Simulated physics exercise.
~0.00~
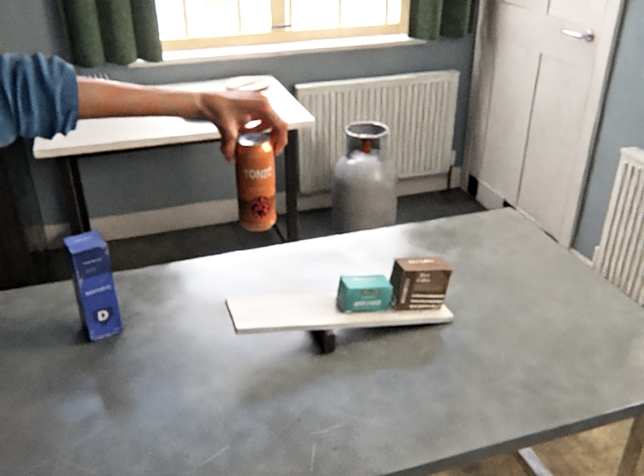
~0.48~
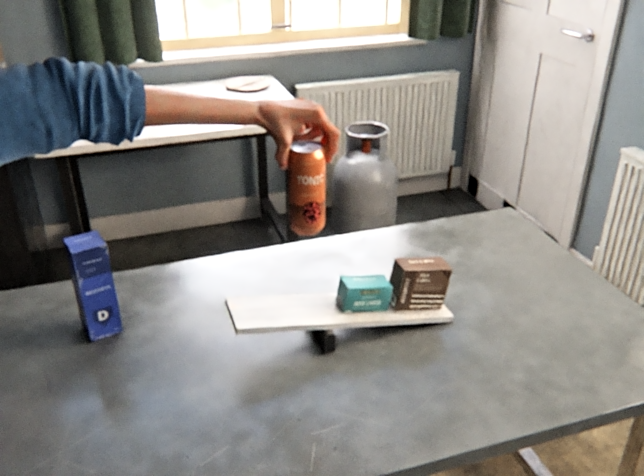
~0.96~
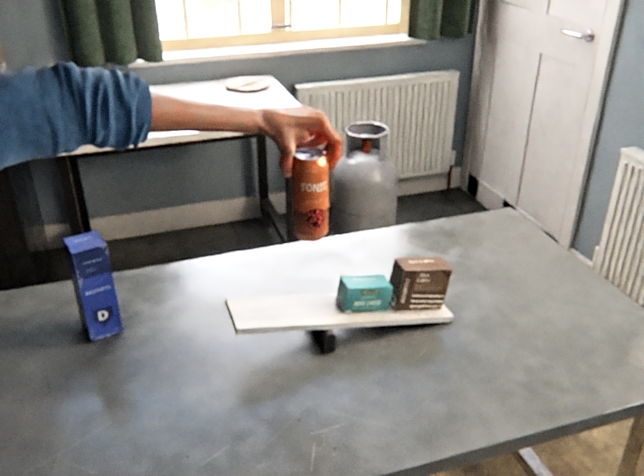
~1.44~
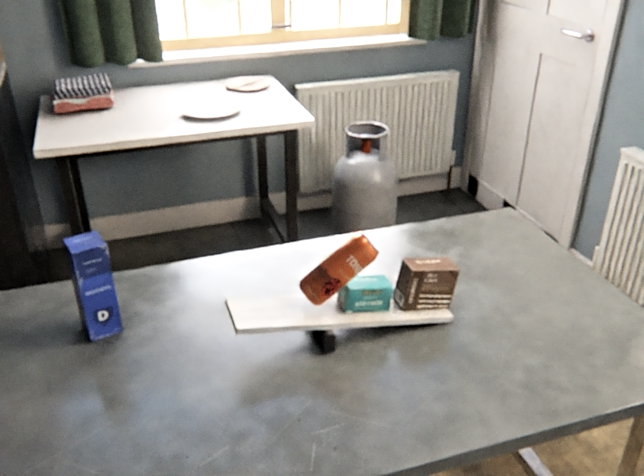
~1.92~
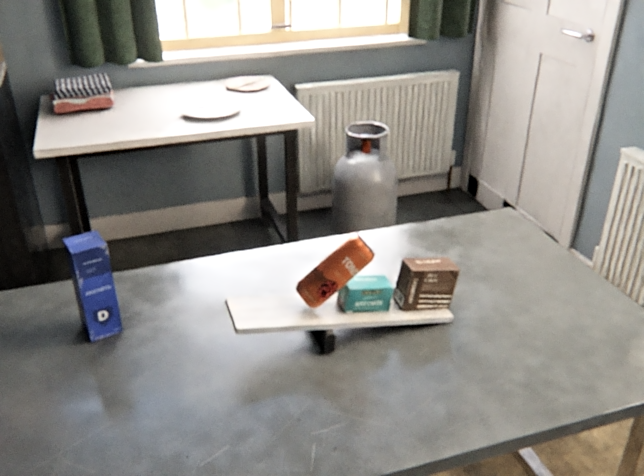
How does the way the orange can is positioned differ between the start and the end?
At the start the orange can is held upright in the hand above the table. By the end it is leaning at a slant over the plank, next to the turquoise packet.
